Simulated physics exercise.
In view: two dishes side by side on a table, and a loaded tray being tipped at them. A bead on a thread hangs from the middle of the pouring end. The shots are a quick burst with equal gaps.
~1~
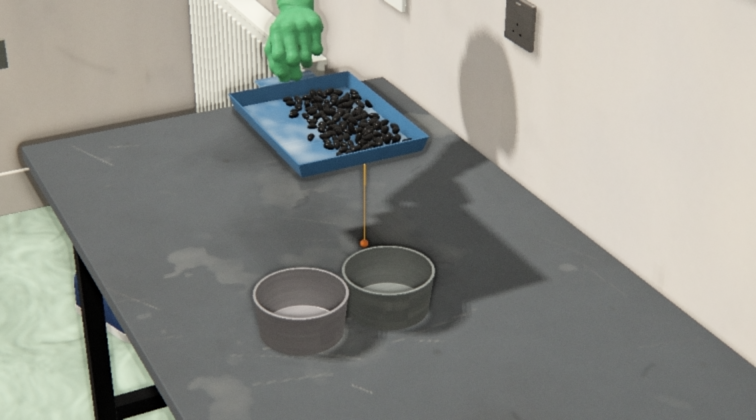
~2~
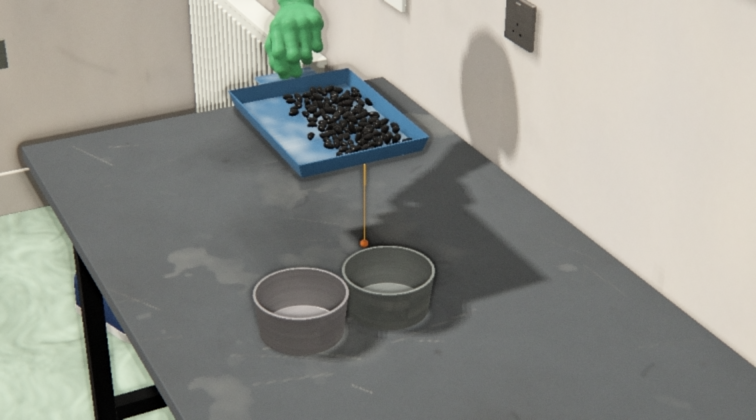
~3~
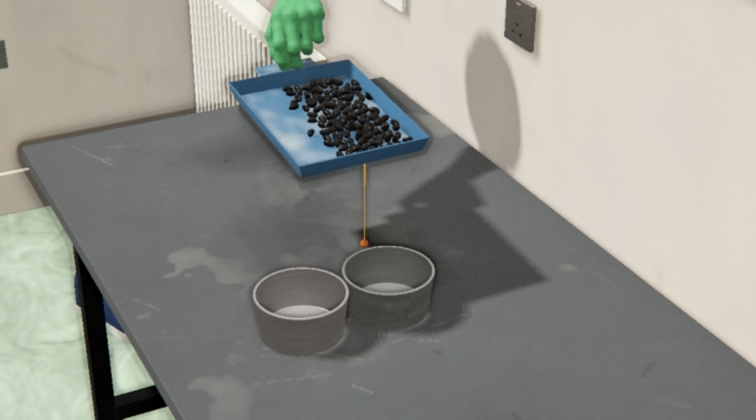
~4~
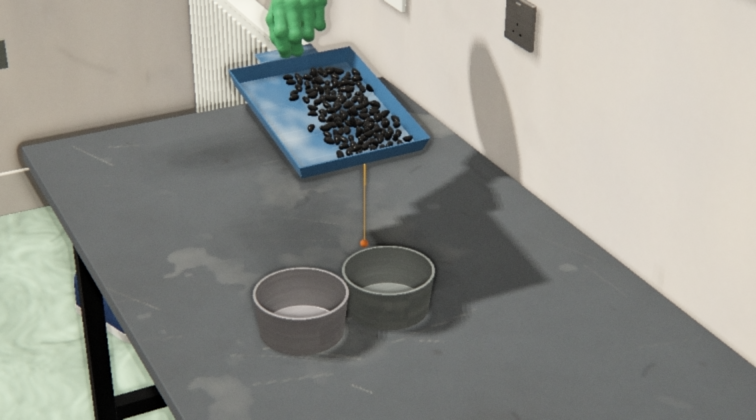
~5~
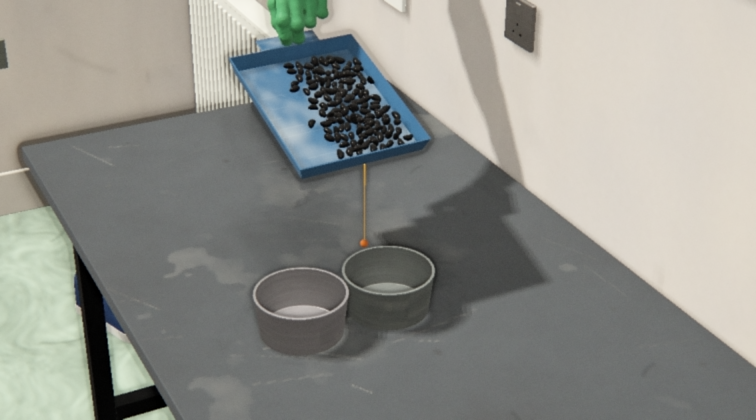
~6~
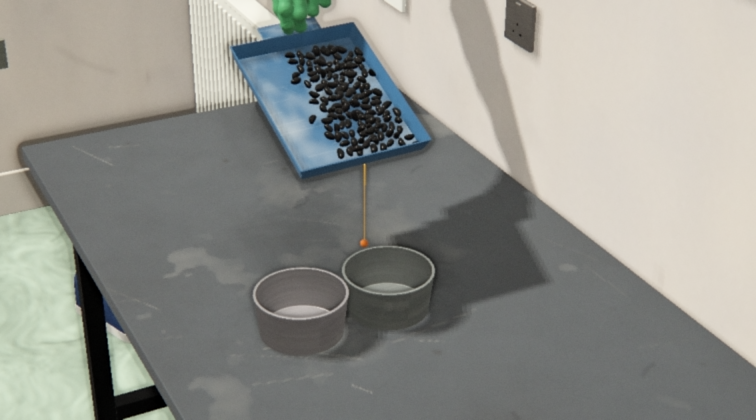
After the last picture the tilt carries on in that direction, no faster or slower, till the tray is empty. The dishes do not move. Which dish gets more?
Fuller: The right-hand dish.
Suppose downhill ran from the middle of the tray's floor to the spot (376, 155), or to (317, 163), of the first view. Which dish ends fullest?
In turn: Right; left.
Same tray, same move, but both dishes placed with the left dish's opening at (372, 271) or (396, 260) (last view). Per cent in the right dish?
Near 10 % and 0 %.
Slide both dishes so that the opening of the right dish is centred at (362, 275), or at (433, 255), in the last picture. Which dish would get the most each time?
In turn: The dish on the right; left.
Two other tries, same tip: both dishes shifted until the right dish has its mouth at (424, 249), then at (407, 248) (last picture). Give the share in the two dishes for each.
Roughly 60 per cent, and 50 per cent.
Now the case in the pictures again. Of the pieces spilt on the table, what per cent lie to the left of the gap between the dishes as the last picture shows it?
Close to 10 per cent.
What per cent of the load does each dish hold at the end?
Left dish near 30 in a hundred; right dish near 60.
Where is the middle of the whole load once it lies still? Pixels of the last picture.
Around (377, 311).
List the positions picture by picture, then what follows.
In the first frame, corners of the pouring end (302, 162) and (422, 135), level; middle of the load (347, 118), black beans; left dish (320, 332); right dish (409, 307); bead on its thread (364, 243).
In the second frame, corners of the pouring end (302, 162) and (422, 136), level; middle of the load (347, 116).
In the third frame, corners of the pouring end (302, 163) and (423, 136), tipped barely, level across its low end; middle of the load (347, 112).
In the fourth frame, corners of the pouring end (303, 164) and (423, 136), tipped a little, level across its low end; middle of the load (347, 106).
In the fifth frame, corners of the pouring end (303, 165) and (424, 137), tipped clearly, level across its low end; middle of the load (348, 99).
In the sixth frame, corners of the pouring end (304, 167) and (425, 137), tipped clearly, level across its low end; middle of the load (349, 94); left dish (320, 332); right dish (409, 307).
Just after the last frame, tray tipped steeply; almost all on the tray; just a few in the air.
A moment on, tray tipped past a quarter turn; roughly half on the tray; about a tenth in the left dish; roughly a quarter in the right dish; just a few outside both; roughly a third in the air.
Further on, tray tipped past a quarter turn; roughly a quarter in the left dish; roughly two thirds in the right dish; about a tenth outside both.
When it is over, tray tipped past a quarter turn; roughly a quarter in the left dish; roughly two thirds in the right dish; about a tenth outside both.
